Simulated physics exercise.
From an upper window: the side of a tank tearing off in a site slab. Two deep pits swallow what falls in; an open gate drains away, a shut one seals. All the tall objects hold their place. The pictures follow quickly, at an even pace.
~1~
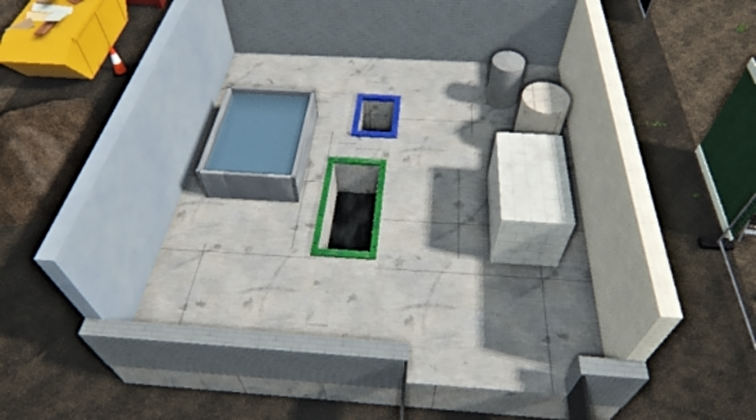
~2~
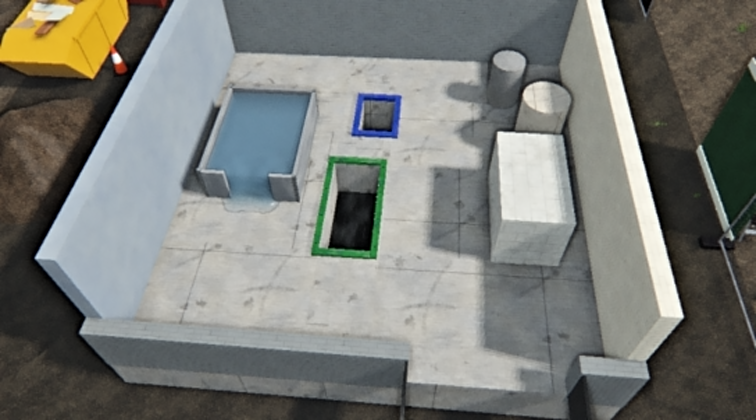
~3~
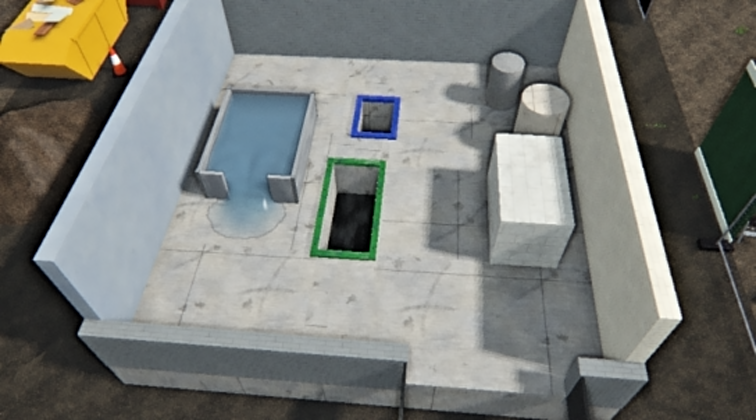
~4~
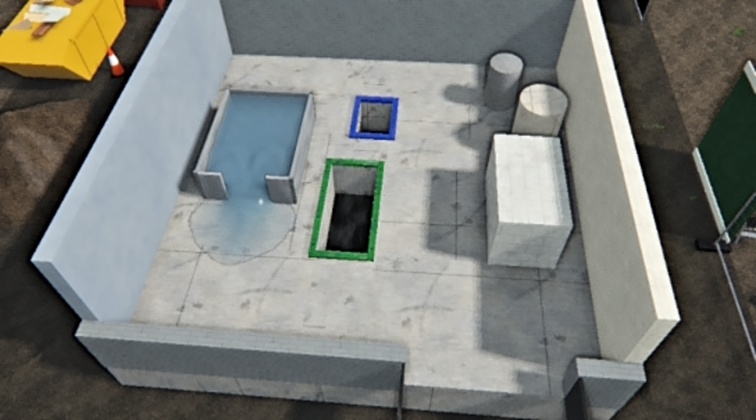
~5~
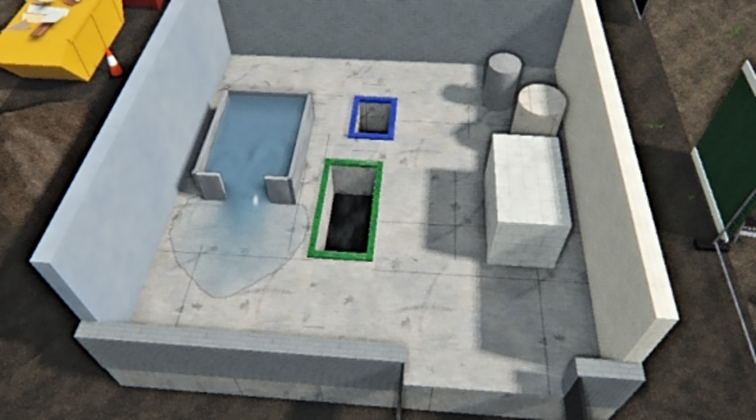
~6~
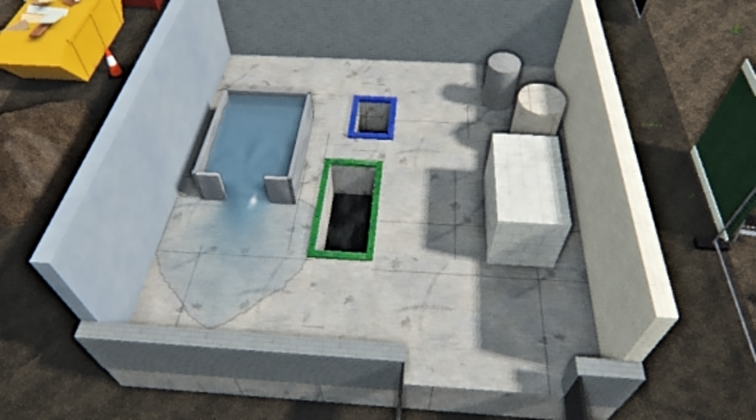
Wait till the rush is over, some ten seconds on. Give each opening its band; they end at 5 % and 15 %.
One by one: The gate takes between 5 and 15 %; the green pit takes under 5 %; the blue pit takes under 5 %.
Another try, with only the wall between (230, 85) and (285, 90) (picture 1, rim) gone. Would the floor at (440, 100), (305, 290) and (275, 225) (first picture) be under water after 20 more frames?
In turn: Covered, not flooded, no water.
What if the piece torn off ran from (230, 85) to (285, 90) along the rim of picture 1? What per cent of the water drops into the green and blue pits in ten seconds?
Parts in a hundred: Green 2, blue 8.
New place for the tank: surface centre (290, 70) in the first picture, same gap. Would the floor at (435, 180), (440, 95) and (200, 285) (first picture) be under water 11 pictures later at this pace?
As listed: Clear, not flooded, wet.
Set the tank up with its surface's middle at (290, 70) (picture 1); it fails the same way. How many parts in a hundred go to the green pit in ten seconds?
In per cent: Green 8.
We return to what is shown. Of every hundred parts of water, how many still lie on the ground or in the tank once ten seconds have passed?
I make it 88 per cent.
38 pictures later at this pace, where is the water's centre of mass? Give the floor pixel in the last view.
Near (294, 246).
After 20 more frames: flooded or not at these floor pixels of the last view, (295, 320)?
Verdict: Wet.
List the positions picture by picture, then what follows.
Still water in the tank at (260, 132), in the first frame.
Water pours out at (252, 190) and has run to (227, 201), in the second frame.
Water pours out at (251, 192) and has run to (230, 234), in the third frame.
The front is at (225, 259), out from the gap at (249, 192), in the fourth frame.
Water pours out at (247, 192) and has run to (215, 291), in the fifth frame.
The front is at (206, 319), out from the gap at (247, 192), in the sixth frame.
A moment on, water covers 20 % of the floor; the gate 0 %, the green pit 0 %, the blue pit 0 %.
Next, water covers 20 % of the floor; the gate 0 %, the green pit 0 %, the blue pit 0 %.
Then, water covers 30 % of the floor; the gate 0 %, the green pit 0 %, the blue pit 0 %.
Later, water covers 50 % of the floor; the gate 3 %, the green pit 0 %, the blue pit 0 %.
In the end, water covers 70 % of the floor; the gate 11 %, the green pit 0 %, the blue pit 0 %.
